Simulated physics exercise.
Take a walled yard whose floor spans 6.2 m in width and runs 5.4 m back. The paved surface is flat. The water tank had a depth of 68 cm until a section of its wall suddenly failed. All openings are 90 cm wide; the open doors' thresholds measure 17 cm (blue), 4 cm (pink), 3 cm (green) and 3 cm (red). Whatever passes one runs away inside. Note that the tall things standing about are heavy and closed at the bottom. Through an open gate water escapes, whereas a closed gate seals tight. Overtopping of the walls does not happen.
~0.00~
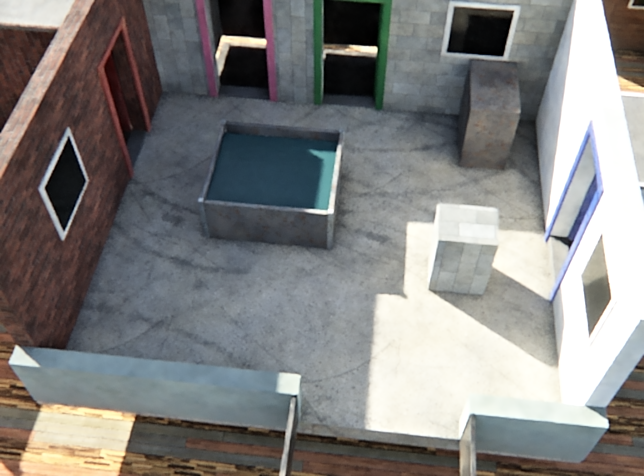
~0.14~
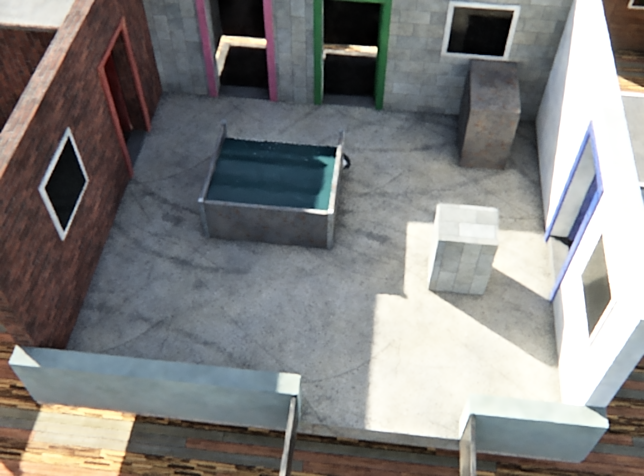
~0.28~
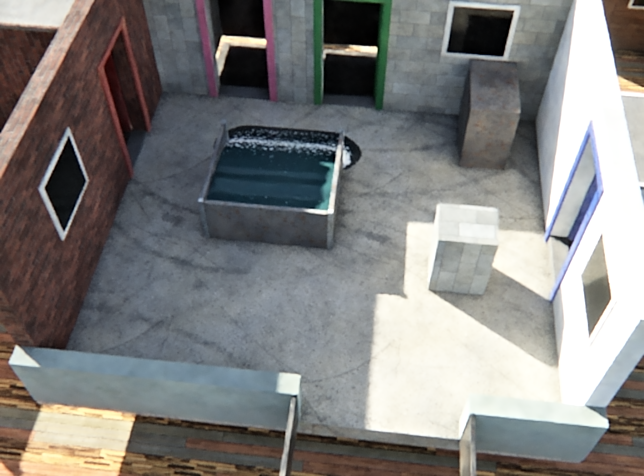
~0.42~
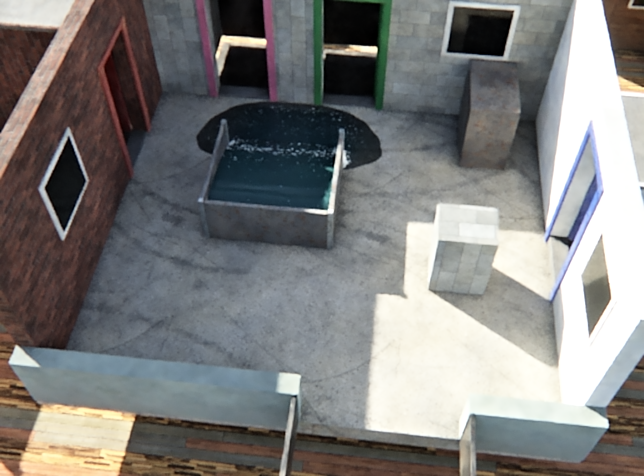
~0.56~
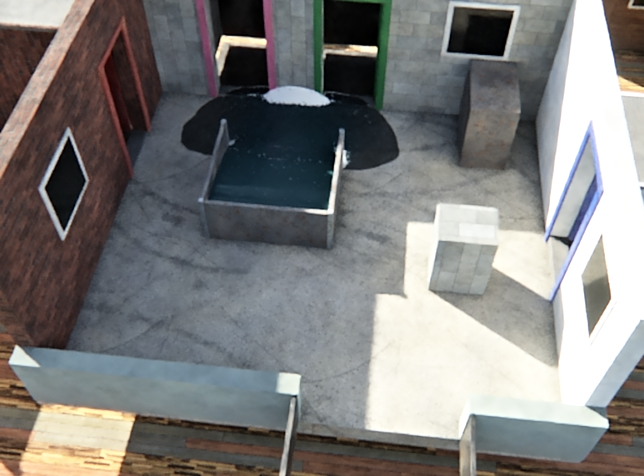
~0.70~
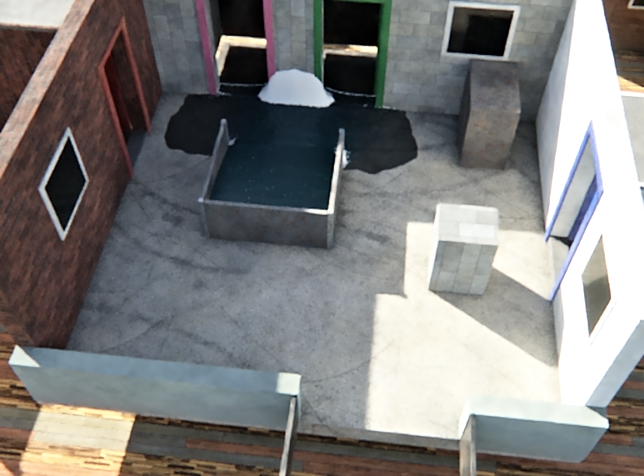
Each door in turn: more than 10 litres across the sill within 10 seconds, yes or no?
Answers: Blue door, no; pink door, yes; green door, yes; red door, yes.
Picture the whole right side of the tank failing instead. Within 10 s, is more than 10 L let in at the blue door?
Relative to that limit, blue ends up on the high side.
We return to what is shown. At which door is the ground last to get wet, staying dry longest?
It would be the blue one.
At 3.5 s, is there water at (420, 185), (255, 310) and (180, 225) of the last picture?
Going in order, covered, then clear, then covered.
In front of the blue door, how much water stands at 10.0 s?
Average: ~ 3.0 cm.
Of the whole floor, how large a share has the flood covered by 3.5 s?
Roughly 45 percent.
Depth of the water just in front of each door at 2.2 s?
You'd see blue at 0 cm, pink at 19 cm, green at 19 cm and red at 6 cm.
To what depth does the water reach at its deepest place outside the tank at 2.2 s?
Max around 33 cm.
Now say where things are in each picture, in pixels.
Still water, 68 cm deep, in the water tank at (275, 169), in the first picture.
Water pours out on the water tank's far side and has run 1.0 m, to a hidden place; typically 9 cm deep outside, 68 cm at the water tank's back, in the second picture.
The front is at (355, 152), 1.1 m from the gap on the water tank's far side; 1.3 m2 of floor is under water; 66 cm left at the back of the water tank, in the third picture.
The front is at (362, 127), 1.5 m from the gap on the water tank's far side; 2.9 m2 of floor is under water; 58 cm left at the back of the water tank, in the fourth picture.
Water pours out on the water tank's far side and has run 1.9 m, to (222, 98); typically 9 cm deep outside, 58 cm at the water tank's back, in the fifth picture.
The front is at (194, 96), 2.2 m from the gap on the water tank's far side; 4.7 m2 of floor is under water; 52 cm left at the back of the water tank, in the sixth picture.
After 1.4 s water covers 20 % of the floor and is deepest (42 cm) near (288, 108); blue door not reached, pink door 26 cm at the sill, 128 L in, green door 25 cm at the sill, 132 L in, red door not reached.
After 2.2 s water covers 20 % of the floor and is deepest (33 cm) near (161, 98); blue door not reached, pink door 19 cm at the sill, 243 L in, green door 19 cm at the sill, 252 L in, red door 6 cm at the sill, 0 L in.
After 3.5 s water covers 45 % of the floor and is deepest (18 cm) near (161, 98); blue door not reached, pink door 11 cm at the sill, 313 L in, green door 10 cm at the sill, 327 L in, red door 7 cm at the sill, 10 L in.
After 6.0 s water covers 75 % of the floor and is deepest (10 cm) near (57, 376); blue door 5 cm at the sill, 0 L in, pink door 7 cm at the sill, 347 L in, green door 6 cm at the sill, 360 L in, red door 5 cm at the sill, 31 L in.
After 10.0 s water covers 95 % of the floor and is deepest (5 cm) near (170, 388); blue door 3 cm at the sill, 0 L in, pink door 3 cm at the sill, 353 L in, green door 3 cm at the sill, 372 L in, red door 3 cm at the sill, 38 L in.
